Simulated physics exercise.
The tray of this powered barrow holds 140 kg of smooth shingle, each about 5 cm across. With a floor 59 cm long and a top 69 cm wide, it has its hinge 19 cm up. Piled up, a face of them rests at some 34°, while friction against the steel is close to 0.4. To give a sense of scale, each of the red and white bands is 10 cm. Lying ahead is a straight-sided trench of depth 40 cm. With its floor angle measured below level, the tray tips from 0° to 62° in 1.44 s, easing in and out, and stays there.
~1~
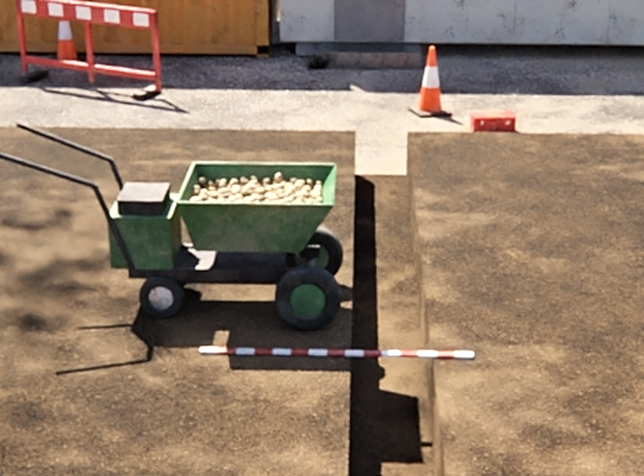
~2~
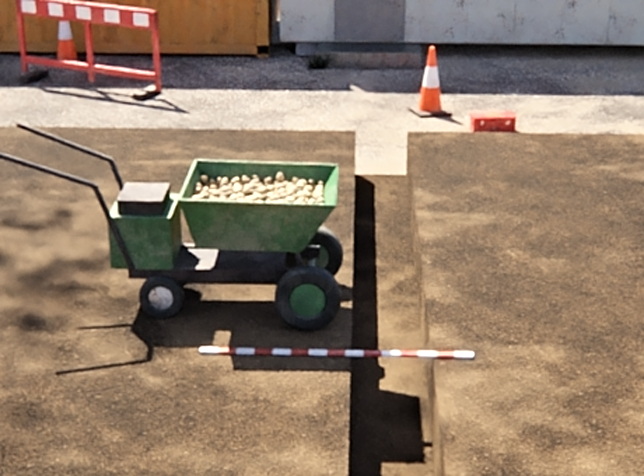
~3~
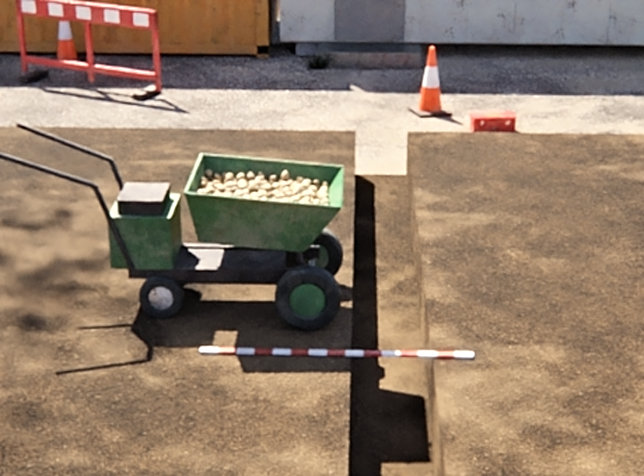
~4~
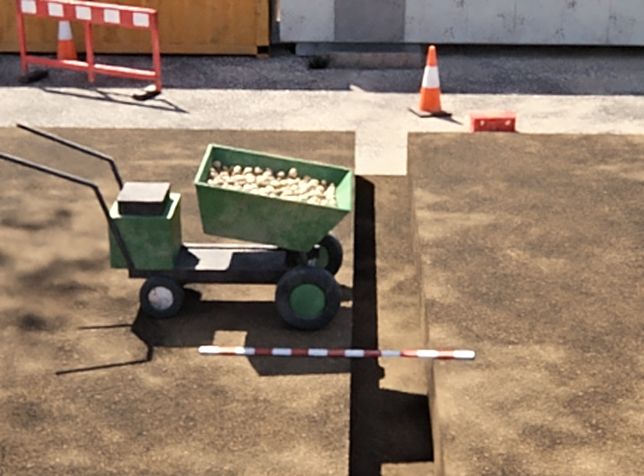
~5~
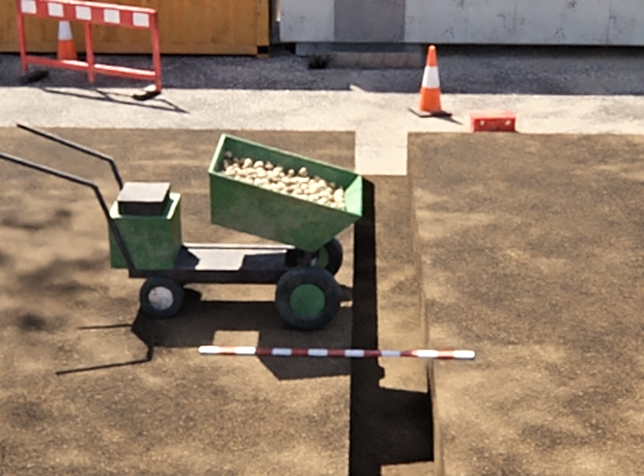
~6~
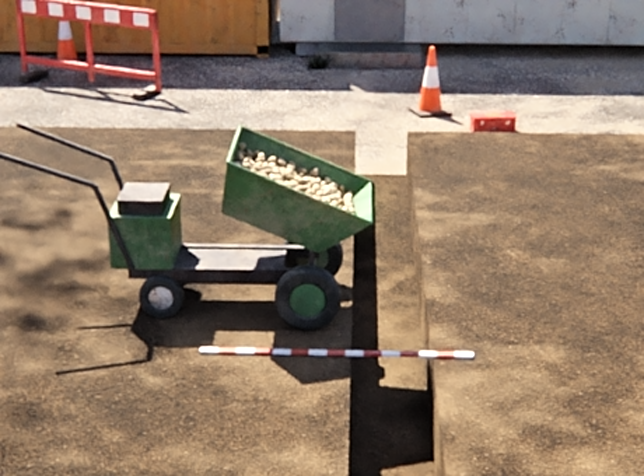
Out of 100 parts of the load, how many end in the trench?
Some 29 out of 100.
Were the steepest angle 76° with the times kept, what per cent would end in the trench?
Roughly 35 percent.
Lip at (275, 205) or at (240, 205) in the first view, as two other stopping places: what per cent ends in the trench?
The first gives about 70 percent and the second about 60 percent.
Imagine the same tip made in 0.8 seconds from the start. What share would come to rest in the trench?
Near 20 per cent.
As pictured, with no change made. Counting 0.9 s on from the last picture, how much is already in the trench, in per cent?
At that moment: Approx. 5 %.
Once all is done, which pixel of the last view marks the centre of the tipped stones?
Their centre sits close to (445, 304).
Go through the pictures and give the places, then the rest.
In the first picture, the tray is at 0°, its lip at (333, 205); the top of the load is at (254, 190).
In the second picture, lip at (335, 206), floor tilted 1°, highest stones at (236, 190).
In the third picture, lip at (341, 208), floor tilted 5°, highest stones at (226, 185).
In the fourth picture, lip at (350, 211), floor tilted 10°, highest stones at (224, 176).
In the fifth picture, the tray is at 16°, its lip at (361, 216); the top of the load is at (232, 169).
In the sixth picture, the tray is at 23°, its lip at (372, 223); the top of the load is at (242, 157).
Then, 0.5 s after the last picture the floor is at 52°, 100 % in the tray; the foremost stones are at (393, 244).
Then, 0.9 s after the last picture the floor is at 62°, 77 % in the tray, 5 % in the trench, 19 % past the trench; the foremost stones are at (471, 307).
Then, 1.3 s after the last picture the floor is at 62°, 49 % in the tray, 8 % in the trench, 43 % past the trench; the foremost stones are at (546, 313).
Then, 3.2 s after the last picture the floor is at 62°, 27 % in the tray, 29 % in the trench, 44 % past the trench; the foremost stones are at (615, 323).
